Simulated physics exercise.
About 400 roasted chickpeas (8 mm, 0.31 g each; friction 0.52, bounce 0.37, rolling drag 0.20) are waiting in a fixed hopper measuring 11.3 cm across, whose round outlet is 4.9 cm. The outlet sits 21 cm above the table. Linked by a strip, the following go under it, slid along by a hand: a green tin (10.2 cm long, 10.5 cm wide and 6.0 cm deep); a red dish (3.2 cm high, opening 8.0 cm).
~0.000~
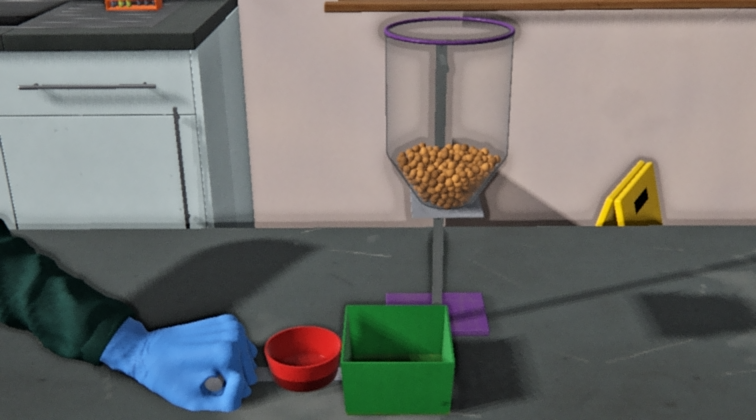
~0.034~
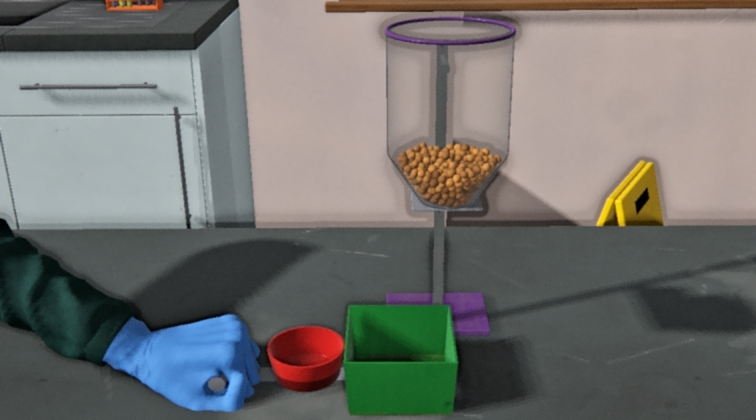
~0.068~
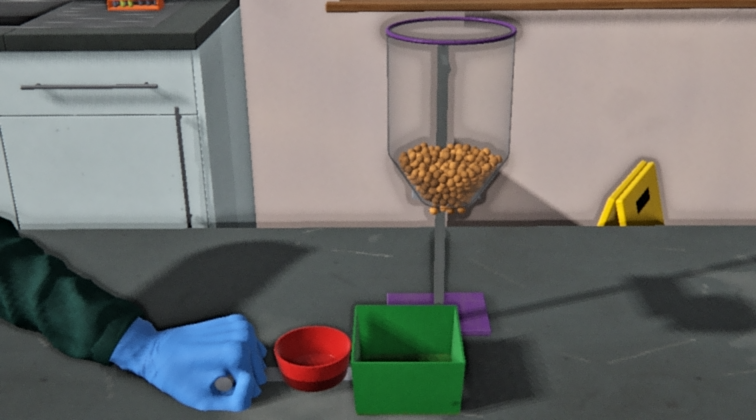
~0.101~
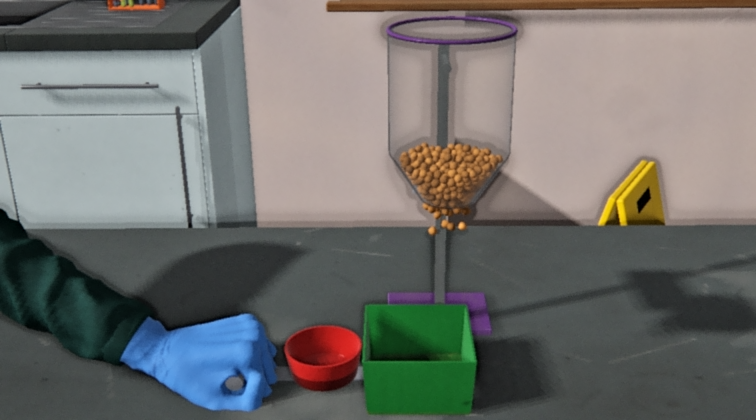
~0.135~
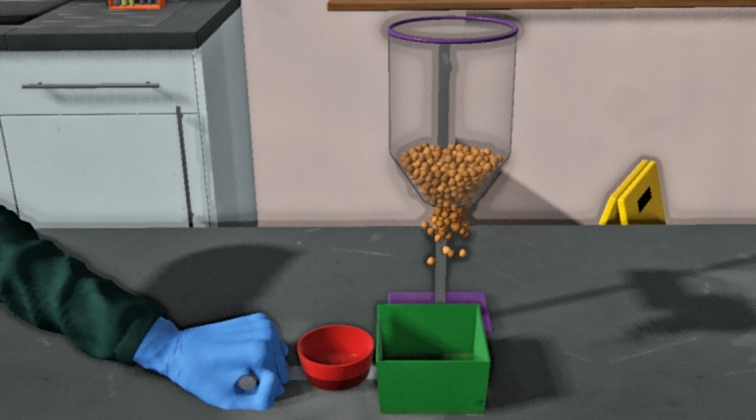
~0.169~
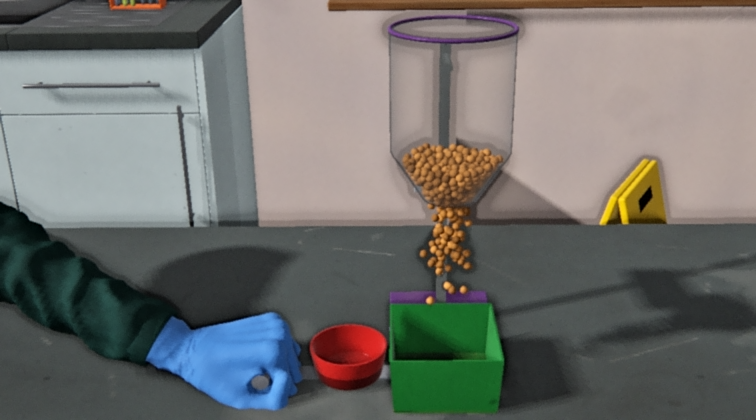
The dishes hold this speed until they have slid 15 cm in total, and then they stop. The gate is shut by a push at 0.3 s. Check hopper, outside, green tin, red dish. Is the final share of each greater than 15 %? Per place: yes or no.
Hopper - answer yes; outside - answer no; green tin - answer yes; red dish - answer yes.
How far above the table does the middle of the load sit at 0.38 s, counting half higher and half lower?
About 14 cm.
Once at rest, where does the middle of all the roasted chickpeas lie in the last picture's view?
Roughly at (460, 365).
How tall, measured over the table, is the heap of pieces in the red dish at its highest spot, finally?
2.5 cm or so.
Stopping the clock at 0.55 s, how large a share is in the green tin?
30 %.
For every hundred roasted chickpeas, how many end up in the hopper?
Share: Some 40 %.
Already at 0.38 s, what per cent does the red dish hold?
Share at that moment: Near 10 per cent.
Then, at 0.38 s, hopper 40 %, green tin 30 %, red dish 10 %, in the air 20 %; middle of all pieces on or above the table near (461, 274).
Then, at 0.55 s, hopper 40 %, green tin 30 %, red dish 25 %; middle of all pieces on or above the table near (477, 298).
Then, at 0.71 s, hopper 40 %, green tin 30 %, red dish 25 %; middle of all pieces on or above the table near (478, 299).
After 0.86 s, hopper 40 %, green tin 30 %, red dish 25 %; middle of all pieces on or above the table near (478, 299).
At rest (1.1 s), hopper 40 %, outside 5 %, green tin 30 %, red dish 25 %.
